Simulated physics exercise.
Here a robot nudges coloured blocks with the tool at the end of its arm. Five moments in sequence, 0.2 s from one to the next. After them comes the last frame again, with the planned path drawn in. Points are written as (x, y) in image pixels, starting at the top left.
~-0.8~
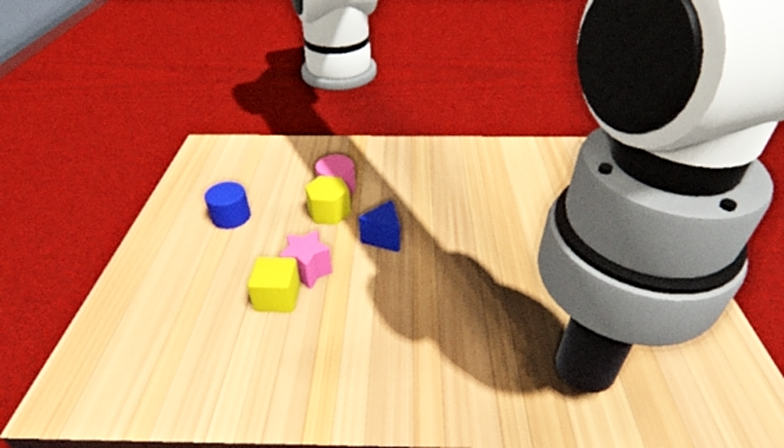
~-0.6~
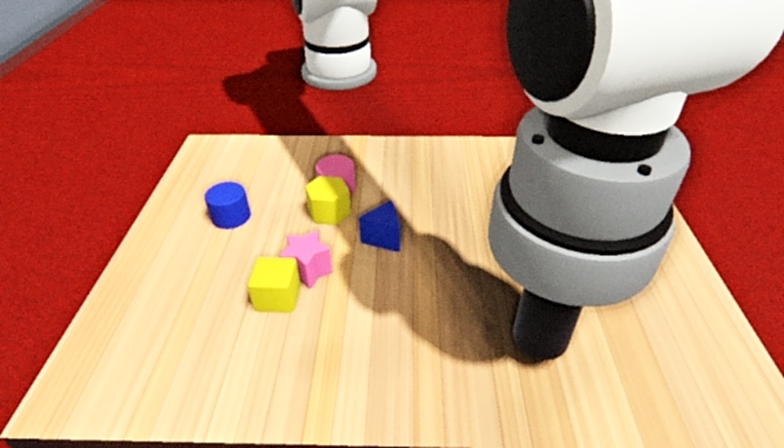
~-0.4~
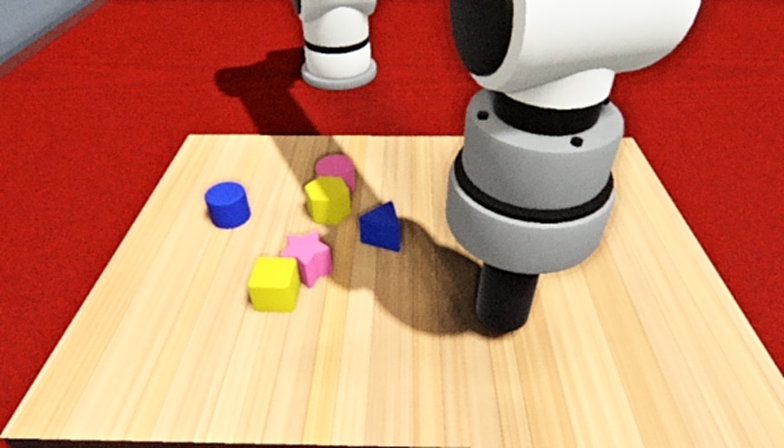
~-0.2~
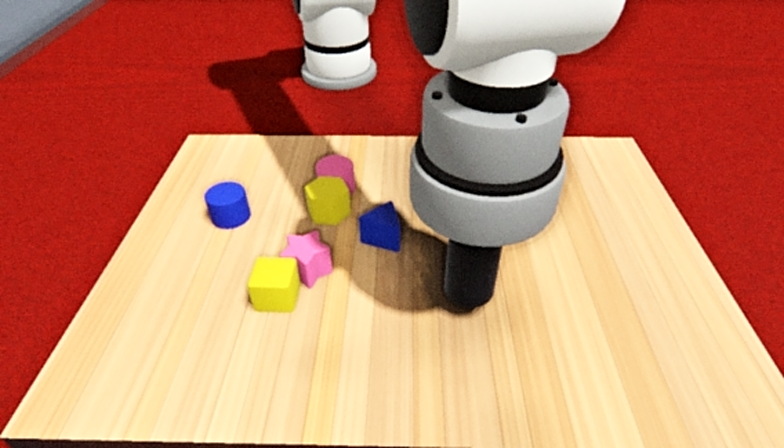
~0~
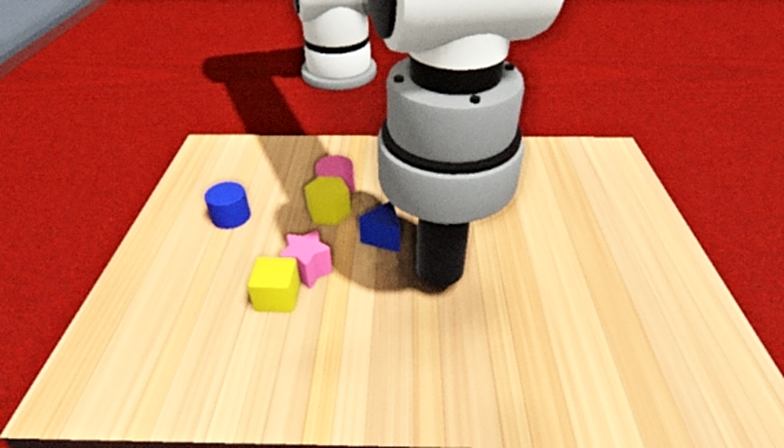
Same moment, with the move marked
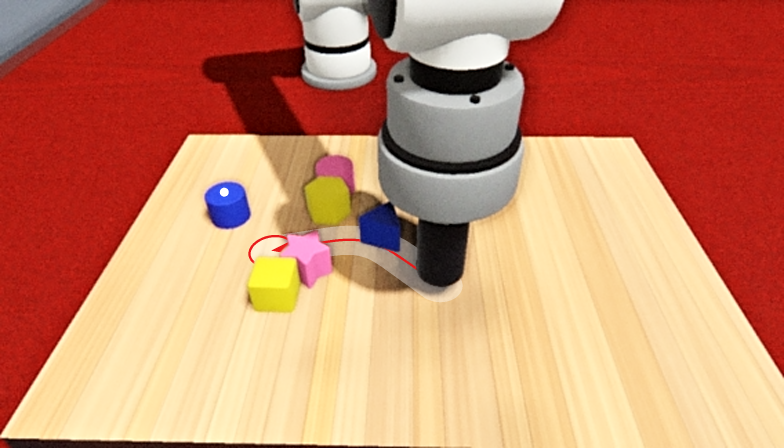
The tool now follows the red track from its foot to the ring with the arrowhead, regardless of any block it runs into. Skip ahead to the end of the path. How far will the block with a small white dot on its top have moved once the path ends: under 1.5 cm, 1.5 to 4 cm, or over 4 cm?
Displaced less than 1.5 cm.
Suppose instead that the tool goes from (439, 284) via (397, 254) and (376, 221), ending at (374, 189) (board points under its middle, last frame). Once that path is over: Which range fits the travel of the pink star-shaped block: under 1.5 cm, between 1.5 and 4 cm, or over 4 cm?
The pink star-shaped block moves under 1.5 cm.
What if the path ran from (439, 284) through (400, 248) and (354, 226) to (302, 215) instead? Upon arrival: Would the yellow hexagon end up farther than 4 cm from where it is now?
My answer is yes.
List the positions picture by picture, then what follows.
The first picture shows tip of the tool at (585, 368), middles of tops, blue circular block at (224, 192), yellow four-sided block at (272, 271), pink star-shaped block at (304, 245), yellow hexagon at (327, 187), pink circular block at (335, 164), blue triangular piece at (383, 214).
The second picture shows tool at (540, 338), nothing pushed.
The third picture shows tool at (502, 312), nothing pushed.
The fourth picture shows tool at (469, 289), nothing pushed.
The fifth picture shows tool at (440, 270), blue circular block at (224, 192), yellow four-sided block at (272, 271), pink star-shaped block at (304, 245), yellow hexagon at (327, 187), pink circular block at (335, 164), blue triangular piece at (383, 214).
The line goes from (439, 284) by way of (391, 251) and (334, 241) to (272, 251); the dot is on the blue circular block.
What follows on the original path. One third of the way, tool at (390, 236); blue triangular piece at (367, 200).
Two thirds of the way, tool at (332, 227); yellow hexagon at (315, 184), turned 15° clockwise; blue triangular piece at (349, 191).
At the end, tool at (268, 236); blue circular block unmoved; yellow four-sided block at (260, 290), turned 30° anticlockwise; pink star-shaped block at (262, 255), turned 55° anticlockwise; yellow hexagon at (315, 184), turned 15° clockwise; pink circular block unmoved; blue triangular piece at (349, 191).
